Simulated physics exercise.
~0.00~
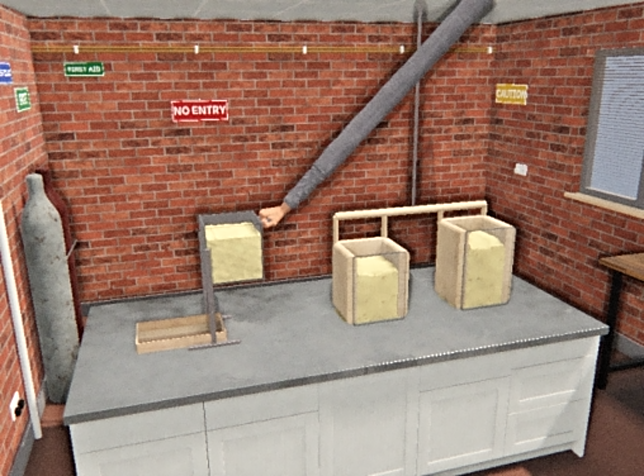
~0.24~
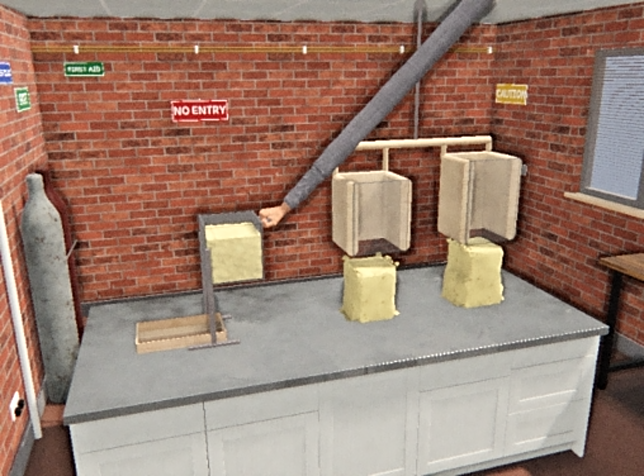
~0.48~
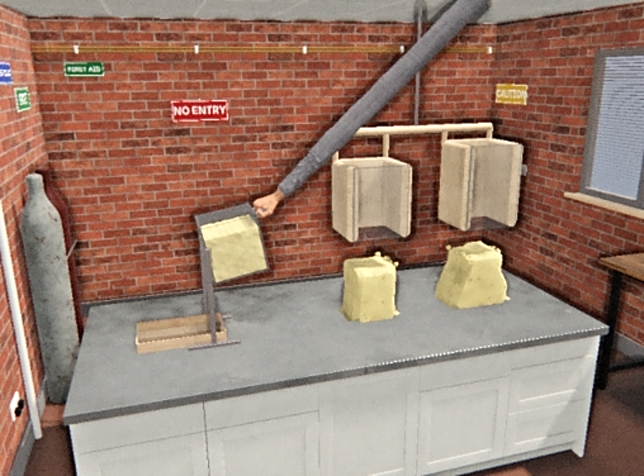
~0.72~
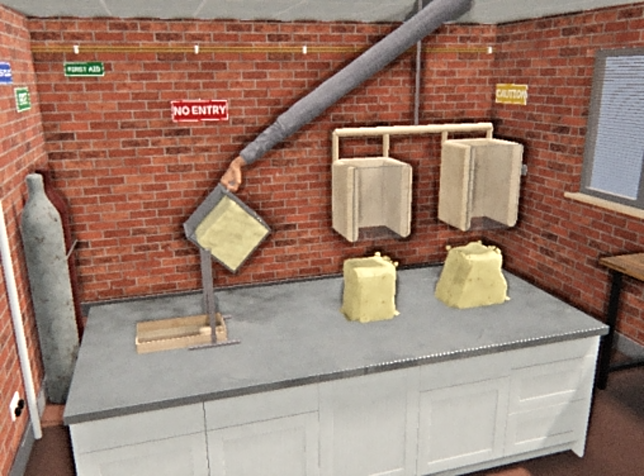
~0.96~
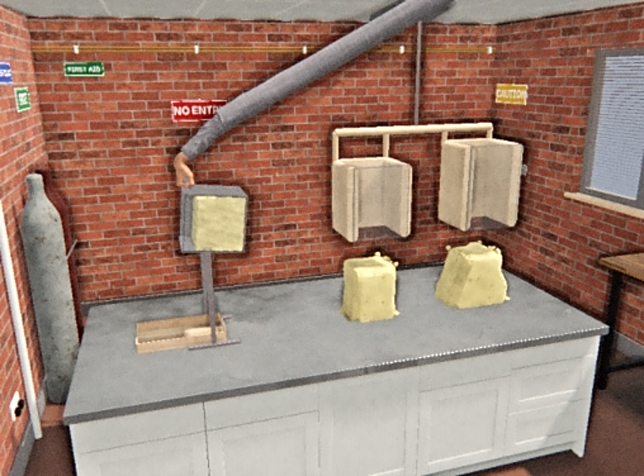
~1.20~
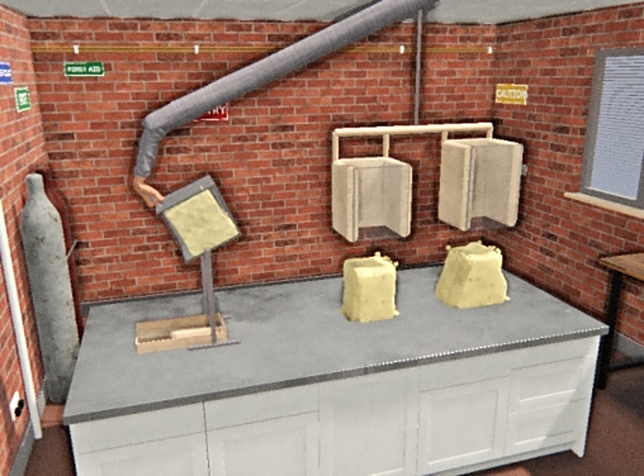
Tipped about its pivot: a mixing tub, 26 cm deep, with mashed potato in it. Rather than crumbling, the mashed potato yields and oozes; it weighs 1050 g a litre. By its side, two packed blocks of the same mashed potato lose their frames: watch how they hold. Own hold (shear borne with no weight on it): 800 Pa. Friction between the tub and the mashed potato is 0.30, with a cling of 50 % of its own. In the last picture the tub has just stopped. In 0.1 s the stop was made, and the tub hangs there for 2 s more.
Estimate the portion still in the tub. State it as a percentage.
Roughly 0 per cent remains.
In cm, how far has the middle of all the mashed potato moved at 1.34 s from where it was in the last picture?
Around 7 cm.
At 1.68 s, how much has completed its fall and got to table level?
4 per cent.
After 1.34 s, the tub is at 113 degrees and holds 87 %.
After 1.51 s, the tub is at 113 degrees and holds 34 %.
After 1.68 s, the tub is at 113 degrees and holds 0 %.
After 1.85 s, the tub is at 113 degrees and holds 0 %.
After 3.20 s, the tub is at 113 degrees and holds 0 %.
